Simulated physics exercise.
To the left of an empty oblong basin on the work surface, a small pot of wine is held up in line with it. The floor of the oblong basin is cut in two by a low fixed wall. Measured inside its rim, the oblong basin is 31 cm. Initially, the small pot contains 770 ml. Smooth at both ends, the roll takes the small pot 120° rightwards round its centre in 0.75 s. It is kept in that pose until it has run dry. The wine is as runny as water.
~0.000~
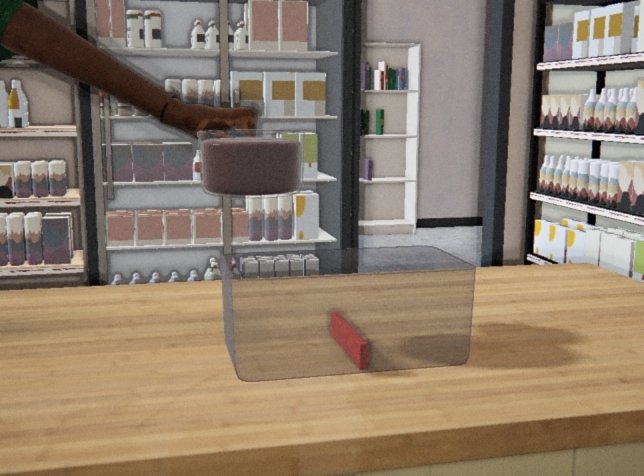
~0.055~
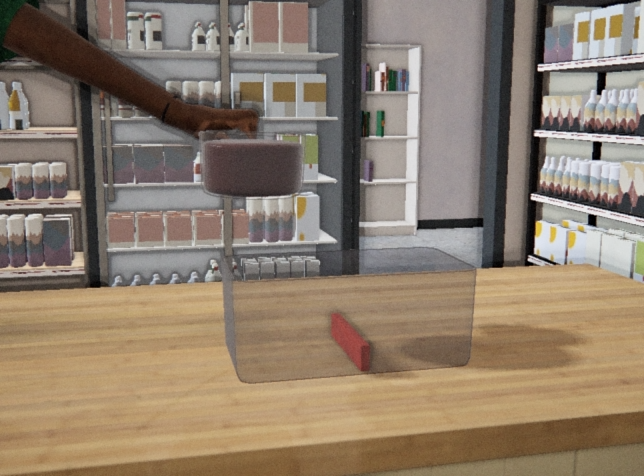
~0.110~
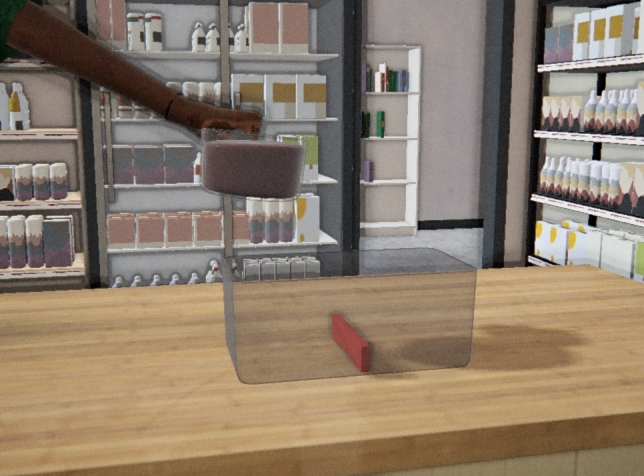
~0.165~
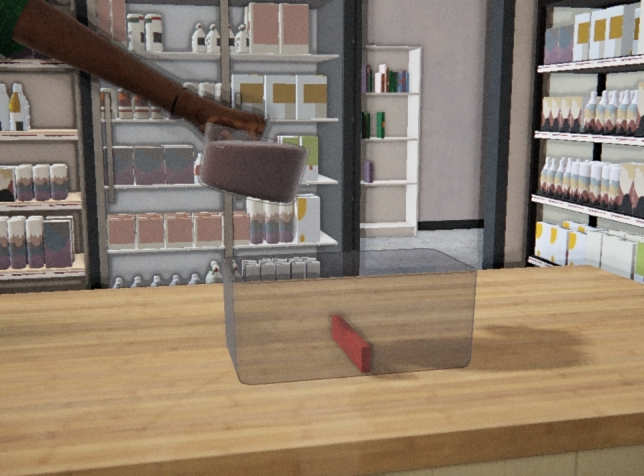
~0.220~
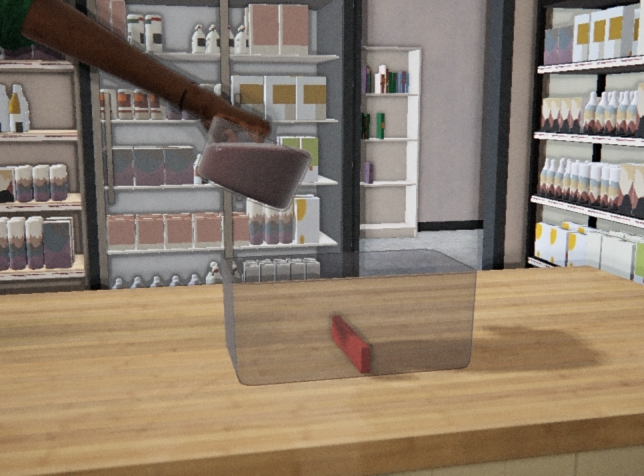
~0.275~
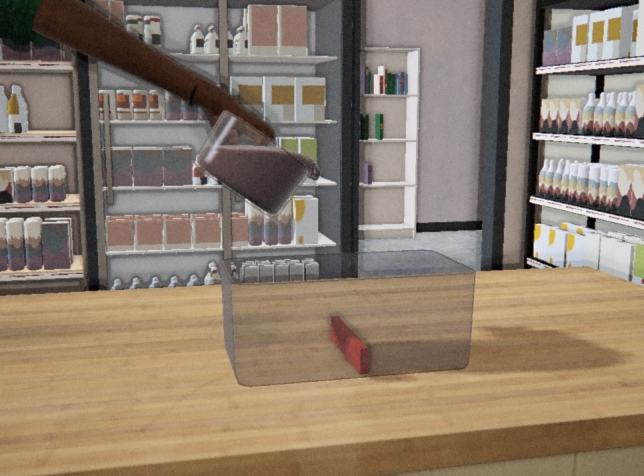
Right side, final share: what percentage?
50 per cent.
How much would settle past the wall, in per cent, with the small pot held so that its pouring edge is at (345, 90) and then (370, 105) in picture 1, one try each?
The first try gives around 80 percent, the second around 75 percent.
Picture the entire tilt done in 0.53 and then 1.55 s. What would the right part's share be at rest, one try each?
Near 40 in a hundred on the first go and near 60 in a hundred on the second.
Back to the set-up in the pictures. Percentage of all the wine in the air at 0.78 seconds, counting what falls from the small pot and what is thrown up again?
It comes to some 4 percent of the total.
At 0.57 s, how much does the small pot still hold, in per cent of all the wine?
Fraction remaining: Approx. 20 per cent.
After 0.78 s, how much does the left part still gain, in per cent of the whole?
Near 4 percent, give or take.
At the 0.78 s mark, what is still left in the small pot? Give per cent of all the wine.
Share remaining: Approx. 1 %.
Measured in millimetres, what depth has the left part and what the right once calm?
On the left it stands about 16 mm, on the right about 18 mm.
After 0.57 s the tilt is 103° and 20 per cent is still to pour, 12 is left of the wall and 31 right of it.
After 0.78 s the tilt is 120° and 1 per cent is still to pour, 45 is left of the wall and 49 right of it.
After 1.01 s the tilt is 120° and 0 per cent is still to pour, 49 is left of the wall and 50 right of it.
After 1.25 s the tilt is 120° and 0 per cent is still to pour, 49 is left of the wall and 50 right of it.
In the end 49 per cent lies left of the wall, 50 right of it and 1 outside.
